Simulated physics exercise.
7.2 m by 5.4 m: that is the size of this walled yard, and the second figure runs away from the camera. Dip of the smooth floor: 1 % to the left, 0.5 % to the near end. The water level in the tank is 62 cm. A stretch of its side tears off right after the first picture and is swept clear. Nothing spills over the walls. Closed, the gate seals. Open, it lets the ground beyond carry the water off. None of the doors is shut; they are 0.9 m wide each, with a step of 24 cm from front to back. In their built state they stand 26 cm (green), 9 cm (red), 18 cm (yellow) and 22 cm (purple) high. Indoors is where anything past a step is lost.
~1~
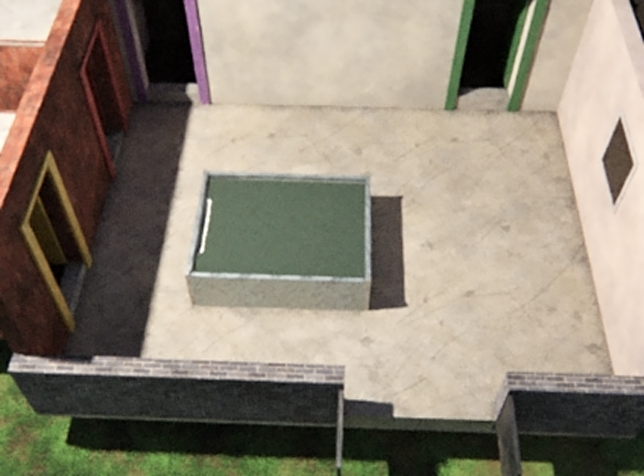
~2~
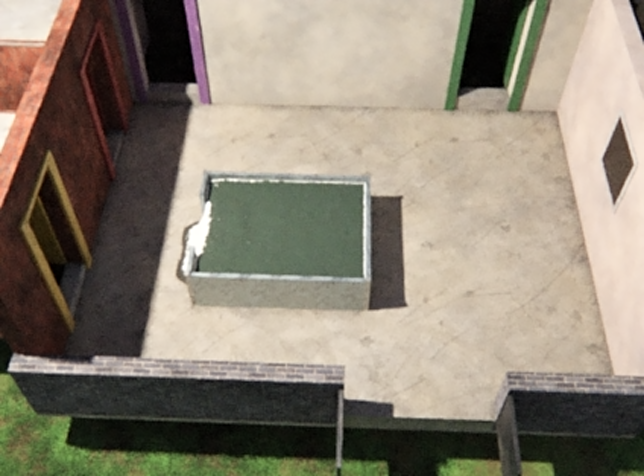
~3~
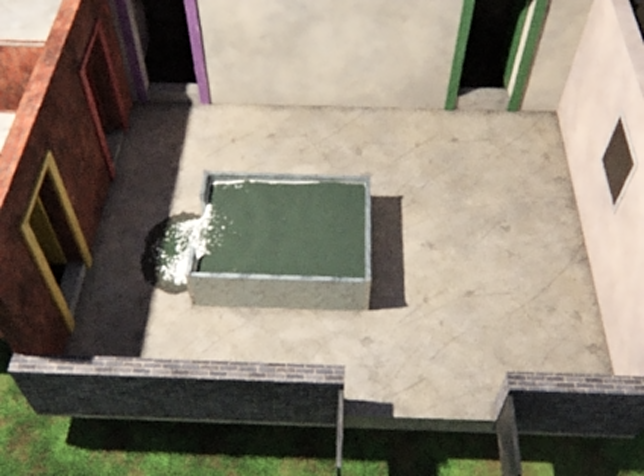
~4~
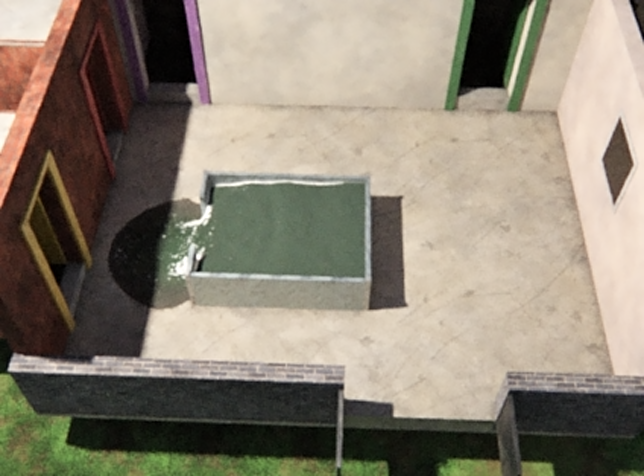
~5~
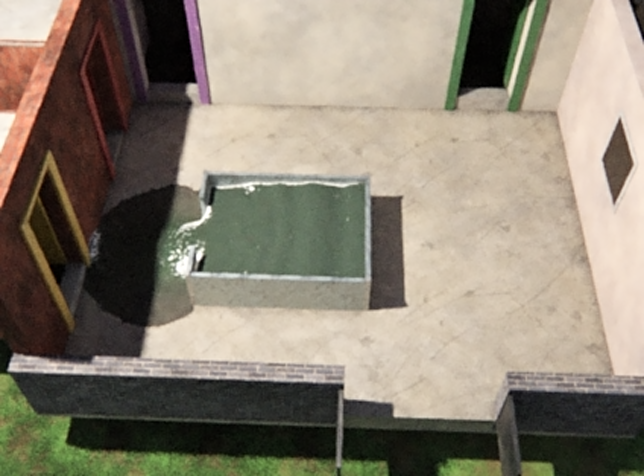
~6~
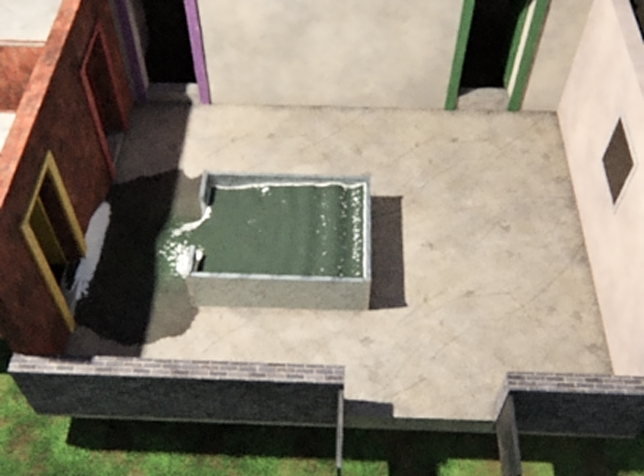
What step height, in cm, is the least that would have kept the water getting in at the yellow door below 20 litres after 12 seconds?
The least height is about 27 cm.
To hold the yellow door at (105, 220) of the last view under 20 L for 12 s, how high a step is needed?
Roughly 29 cm.
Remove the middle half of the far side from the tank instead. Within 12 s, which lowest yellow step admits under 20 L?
Estimate: Near 7.5 cm.
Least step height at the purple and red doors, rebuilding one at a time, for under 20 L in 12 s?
Some 18 cm for purple, some 8.5 cm for red.
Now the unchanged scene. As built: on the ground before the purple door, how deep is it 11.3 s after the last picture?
It stands about 7.0 centimetres deep.
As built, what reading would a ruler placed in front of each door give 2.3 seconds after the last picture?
Depths in cm: Green 0, red 11, yellow 24, purple 22.
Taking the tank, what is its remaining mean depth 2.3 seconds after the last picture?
The mean depth is about 31 cm.
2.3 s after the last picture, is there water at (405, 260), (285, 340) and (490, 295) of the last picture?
Status: Clear / submerged / clear.
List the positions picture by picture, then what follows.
In the first picture, the tank at (283, 227) is whole and still, 62 cm deep; the yellow door at (61, 252) is dry.
In the second picture, water pours out at (203, 243) and has run 0.3 m, to (183, 276); about 6 cm deep outside, 62 cm at the back.
In the third picture, water pours out at (204, 243) and has run 0.8 m, to (148, 264); about 10 cm deep outside, 62 cm at the back.
In the fourth picture, water pours out at (204, 244) and has run 1.3 m, to (115, 263); about 7 cm deep outside, 62 cm at the back.
In the fifth picture, water pours out at (203, 243) and has run 1.6 m, to (86, 276); about 5 cm deep outside, 61 cm at the back.
In the sixth picture, the gap is at (203, 242), the front 1.8 m out at (70, 283); the back of the tank holds 56 cm; water is at the yellow door at (61, 252).
Then, 0.7 s after the last picture water covers 15 % of the floor, deepest (38 cm) near (107, 243); 31 cm at the yellow door, 18 litres in over its 18 cm step.
Then, 2.3 s after the last picture water covers 35 % of the floor, deepest (32 cm) near (55, 388); 24 cm at the yellow door, 89 litres in over its 18 cm step.
Then, 11.3 s after the last picture water covers 95 % of the floor, deepest (10 cm) near (55, 388); 8 cm at the yellow door, 103 litres in over its 18 cm step.
At the yellow door as built, the water peaked near 31 cm, 1.1 s after the last picture.
With a step of 22.5 cm, 50 litres would have come in within the 12 s; with 30 cm, 9 litres. So under 20 litres takes about 27 cm.
